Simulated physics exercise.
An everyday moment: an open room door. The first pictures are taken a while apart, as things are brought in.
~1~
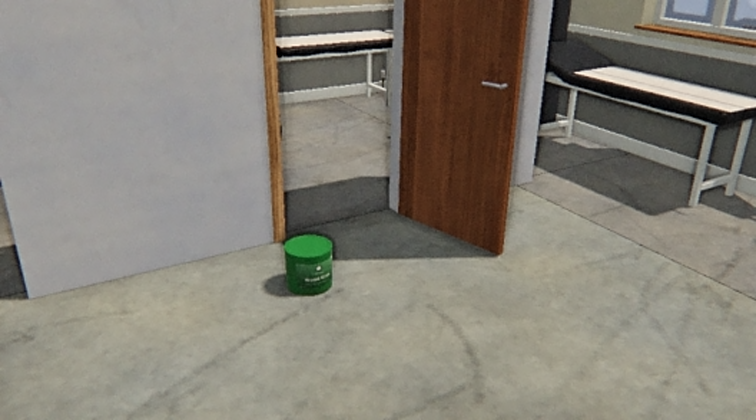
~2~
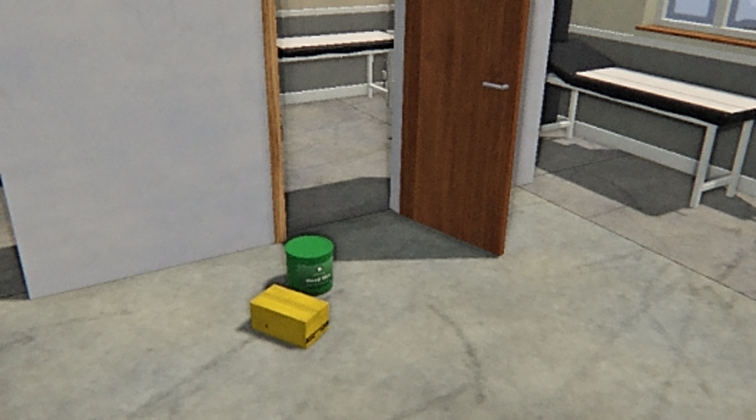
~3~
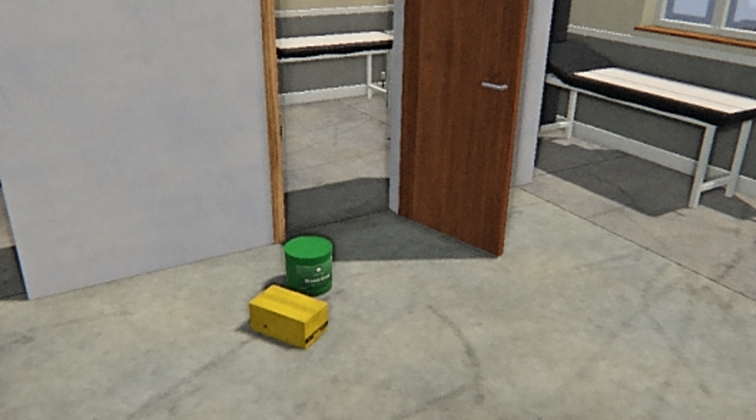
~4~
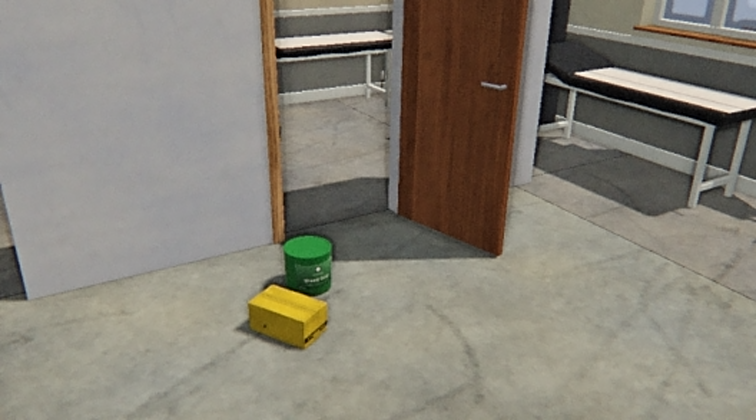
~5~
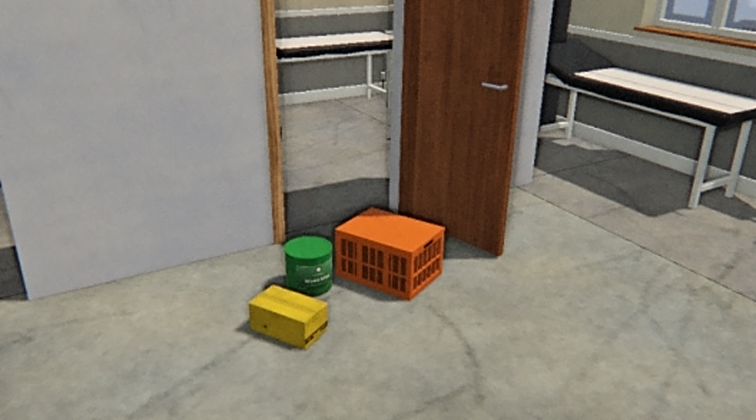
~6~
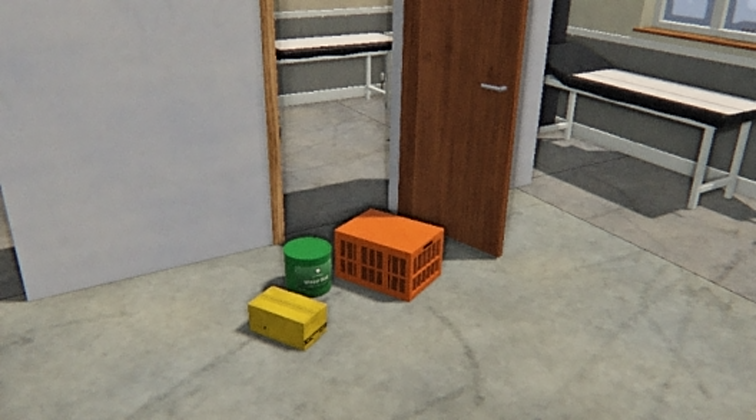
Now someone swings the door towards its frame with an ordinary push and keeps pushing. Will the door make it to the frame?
Here the door jams.
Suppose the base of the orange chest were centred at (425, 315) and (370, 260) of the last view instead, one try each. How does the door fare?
In the first case it shuts; in the second case it jams.
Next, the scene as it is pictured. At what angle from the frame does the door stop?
Some 65° open.
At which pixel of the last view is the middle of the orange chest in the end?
Around (363, 252).
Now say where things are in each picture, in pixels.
The first picture shows door wide open and still.
The second picture shows door wide open and still; yellow box (290, 316); green pail (310, 266).
The third picture shows door wide open and still; yellow box (289, 316); green pail (309, 266).
The fourth picture shows door wide open and still; yellow box (288, 316); green pail (308, 266).
The fifth picture shows door wide open and still; yellow box (289, 316); green pail (309, 267).
The sixth picture shows door wide open and still; orange chest (389, 253); yellow box (288, 318).
Then, 0.50 s after the last picture, door 88° open.
Then, 0.80 s after the last picture, door 71° open; orange chest slid a little near (378, 253).
Then, 1.00 s after the last picture, door 67° open; orange chest slid a little near (366, 253).
At rest, door 65° open; moved from the start, orange chest; the other 2 in place. Seen from the same camera at the end, orange chest near (363, 252).
